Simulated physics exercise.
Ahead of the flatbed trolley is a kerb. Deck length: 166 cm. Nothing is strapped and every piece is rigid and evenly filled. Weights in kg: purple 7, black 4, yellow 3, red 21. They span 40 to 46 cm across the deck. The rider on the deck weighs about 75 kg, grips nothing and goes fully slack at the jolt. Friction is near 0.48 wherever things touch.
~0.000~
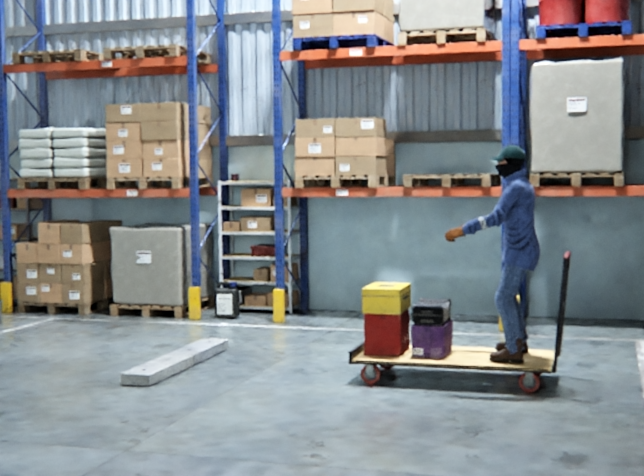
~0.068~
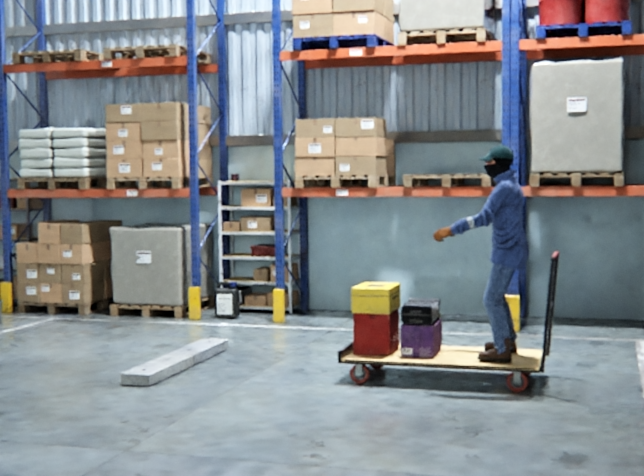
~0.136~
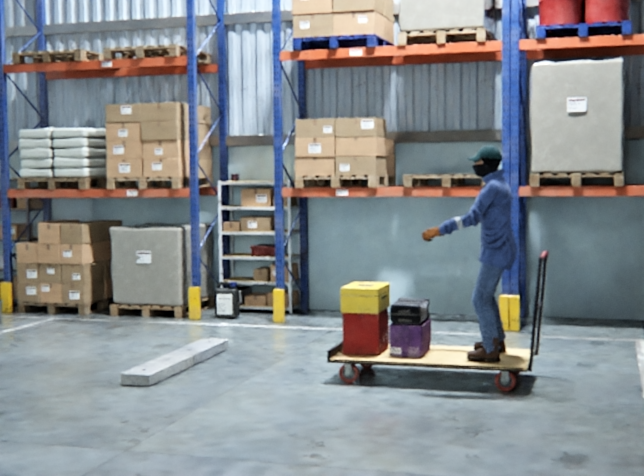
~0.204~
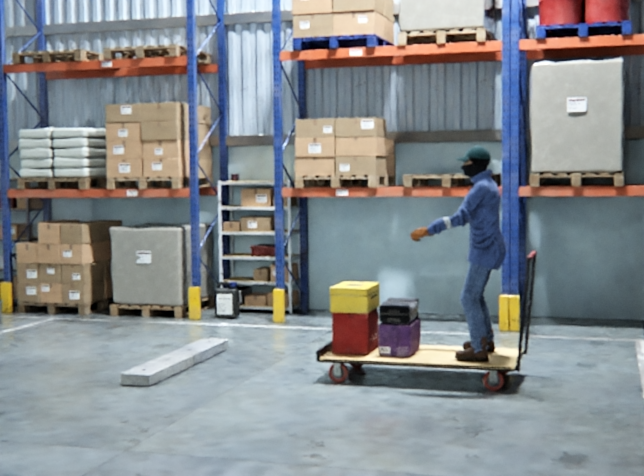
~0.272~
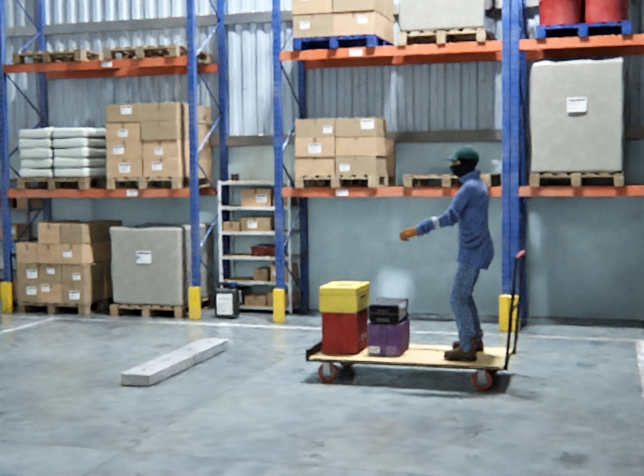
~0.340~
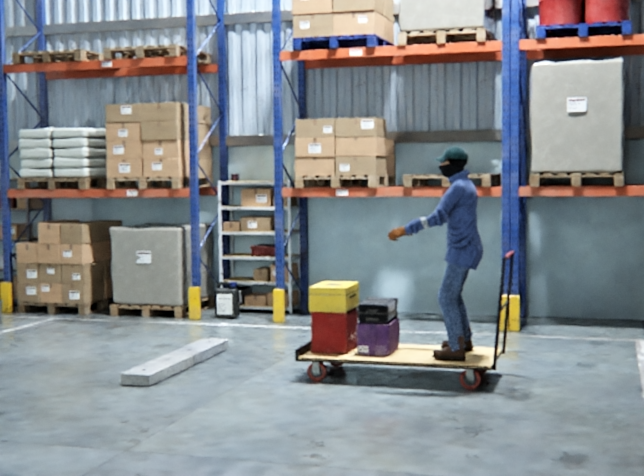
In a warehouse, a flatbed trolley carrying a standing worker and boxes rolls slowly left.
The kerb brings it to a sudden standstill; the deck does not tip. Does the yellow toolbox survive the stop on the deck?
At this pace the yellow toolbox goes over the front rim.
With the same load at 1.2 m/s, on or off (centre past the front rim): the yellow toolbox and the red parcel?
Then yellow off, red on.
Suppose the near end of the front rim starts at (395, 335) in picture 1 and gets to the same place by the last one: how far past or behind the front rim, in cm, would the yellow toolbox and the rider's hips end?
In that case yellow 90 past, hips 80 behind.
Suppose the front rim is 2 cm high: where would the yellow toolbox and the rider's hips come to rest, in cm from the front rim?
In that case yellow 60 past, hips 100 behind.
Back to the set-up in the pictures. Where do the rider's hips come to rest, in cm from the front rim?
Some 100 cm behind it.
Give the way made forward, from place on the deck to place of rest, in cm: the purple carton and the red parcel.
Purple 15, red 5.
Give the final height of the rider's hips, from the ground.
Roughly 55 cm above it.
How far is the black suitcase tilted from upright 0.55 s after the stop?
It is tilted some 10°.
Impact comes at 1.21 s.
After 1.46 s the yellow toolbox is 0 cm behind the rim, tilted 10°, near (183, 293) in the last picture's view.
After 1.76 s the yellow toolbox is 18 cm past the rim, tilted 85°, near (166, 324) in the last picture's view.
After 2.21 s the yellow toolbox is 50 cm past the rim, tilted 180°, near (137, 352) in the last picture's view.
Final state at 4.7 s, past the rim, yellow toolbox; behind it, purple carton, black suitcase, red parcel and the rider's hips.
